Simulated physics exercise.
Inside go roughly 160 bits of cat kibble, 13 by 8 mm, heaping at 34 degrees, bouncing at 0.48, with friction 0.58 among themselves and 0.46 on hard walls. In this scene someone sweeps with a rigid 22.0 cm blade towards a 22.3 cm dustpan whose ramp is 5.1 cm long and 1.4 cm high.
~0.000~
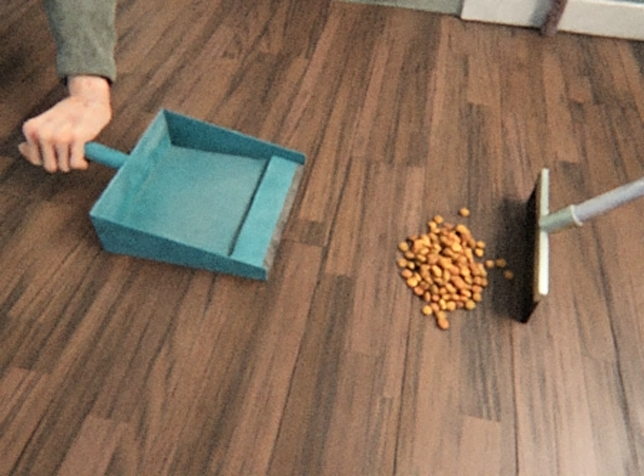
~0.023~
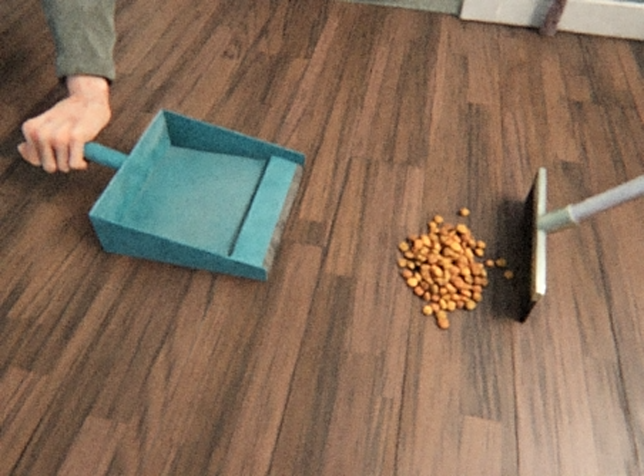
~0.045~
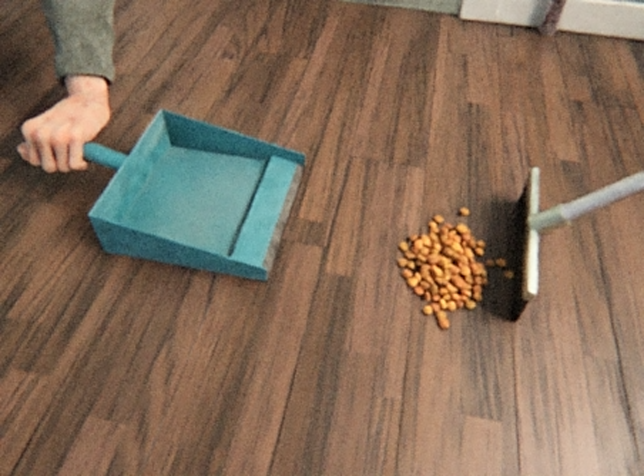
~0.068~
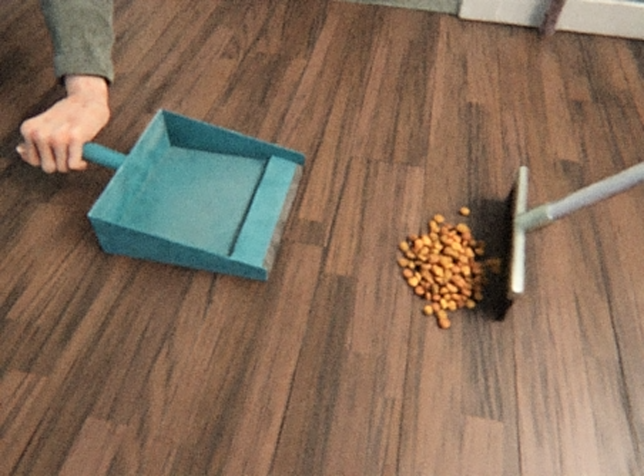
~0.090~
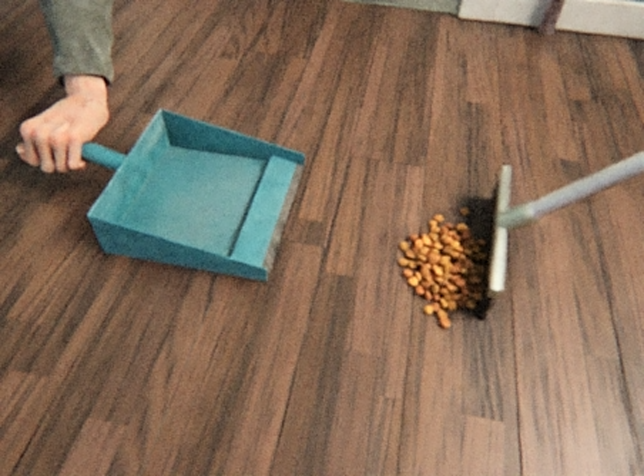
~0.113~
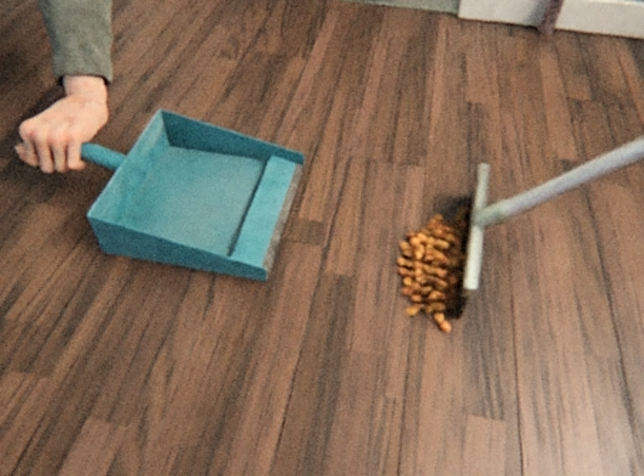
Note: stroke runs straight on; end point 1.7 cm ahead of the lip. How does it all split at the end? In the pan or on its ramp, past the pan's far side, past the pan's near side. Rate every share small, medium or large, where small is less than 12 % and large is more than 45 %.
Ratings - in the pan or on its ramp: Large; past the pan's far side: Small; past the pan's near side: Medium.
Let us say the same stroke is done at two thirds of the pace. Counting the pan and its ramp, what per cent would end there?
Roughly 35 in a hundred.
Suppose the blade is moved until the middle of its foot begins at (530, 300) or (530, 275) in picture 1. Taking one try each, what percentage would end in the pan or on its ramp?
I'd put it near 45 per cent for the first and near 50 per cent for the second.
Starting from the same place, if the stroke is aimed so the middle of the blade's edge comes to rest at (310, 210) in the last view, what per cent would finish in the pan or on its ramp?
That comes to near 60 percent.
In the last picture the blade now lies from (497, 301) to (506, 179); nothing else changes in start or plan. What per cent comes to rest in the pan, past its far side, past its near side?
Pan 20 % / far 0 % / near 35 %.
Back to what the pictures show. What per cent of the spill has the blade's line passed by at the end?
Some 0 percent of it.
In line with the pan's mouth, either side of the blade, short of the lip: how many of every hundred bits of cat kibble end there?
That works out near 20 percent.
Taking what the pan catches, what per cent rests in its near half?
Roughly 70 per cent.
After 0.21 s, middle of the blade 12 cm from the lip; 0 % over the lip, far side 0 %, near side 15 %.
After 0.28 s, middle of the blade 4 cm from the lip; 5 % over the lip, far side 0 %, near side 25 %.
After 0.48 s, middle of the blade 3 cm from the lip; 55 % over the lip, far side 5 %, near side 25 %.
By 1.3 s all is still; pan 55 %, far side 5 %, near side 25 %, in front of the lip or behind the blade 20 %.
